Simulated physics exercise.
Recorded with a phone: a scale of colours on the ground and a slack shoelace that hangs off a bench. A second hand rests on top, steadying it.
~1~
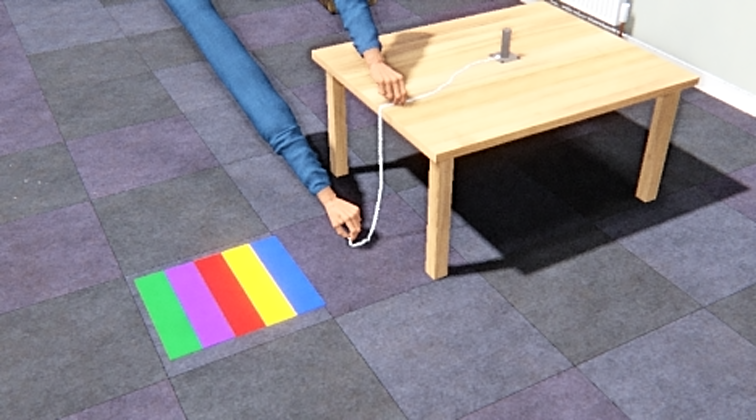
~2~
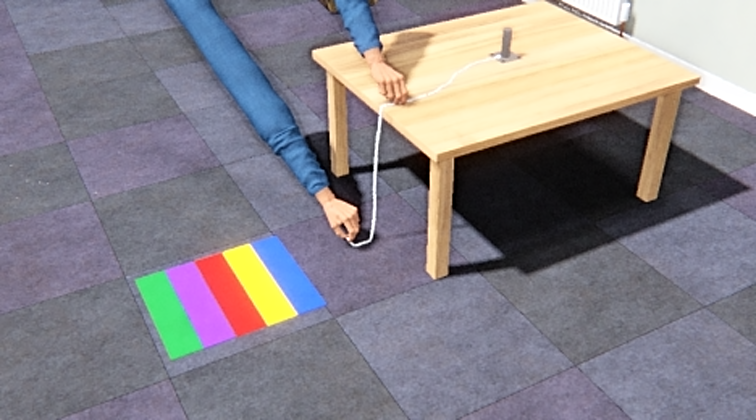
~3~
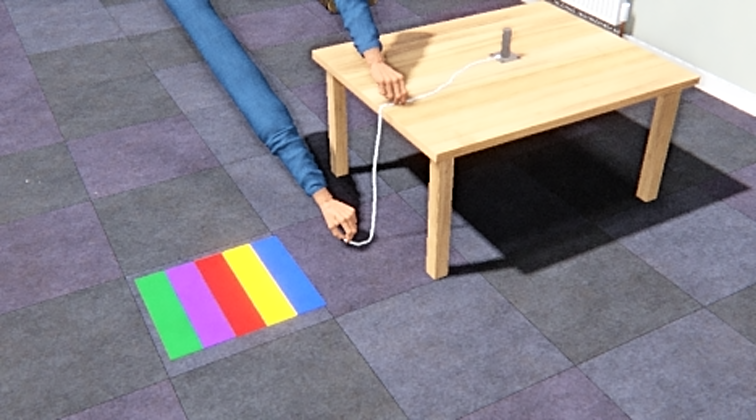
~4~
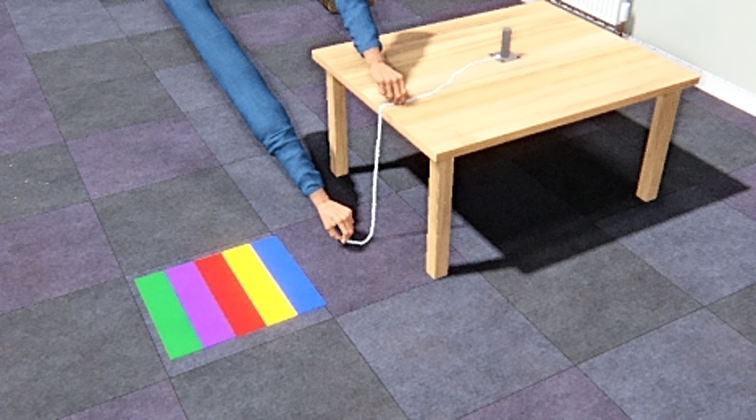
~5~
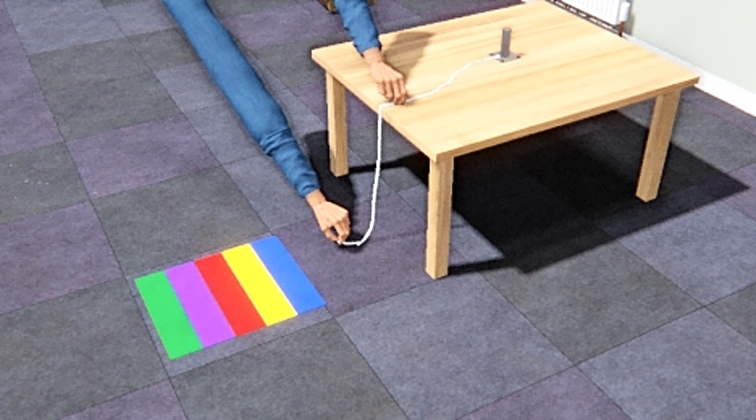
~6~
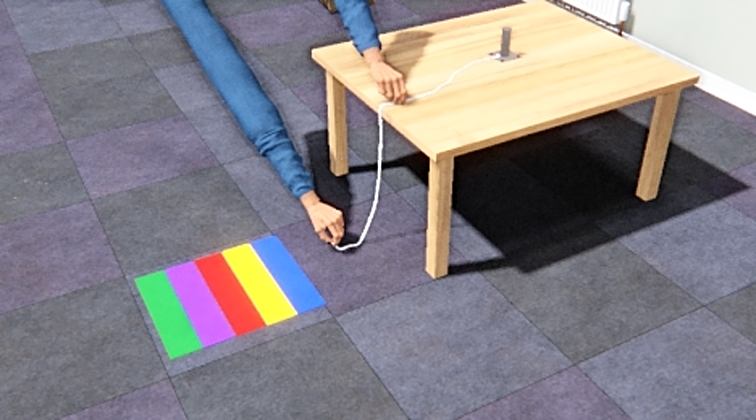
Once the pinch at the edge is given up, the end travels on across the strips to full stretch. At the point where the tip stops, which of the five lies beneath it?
The yellow strip lies beneath it.
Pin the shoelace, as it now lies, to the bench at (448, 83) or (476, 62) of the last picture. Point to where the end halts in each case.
In order of the tries, it's near (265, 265) and near (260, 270).
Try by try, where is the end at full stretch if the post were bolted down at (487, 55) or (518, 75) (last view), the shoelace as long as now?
First try (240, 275), second try (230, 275).
Soon after, end near (314, 249); short of the strips.
Then, end near (278, 261); over blue.
At full stretch, end near (257, 268); over yellow. The yellow one.
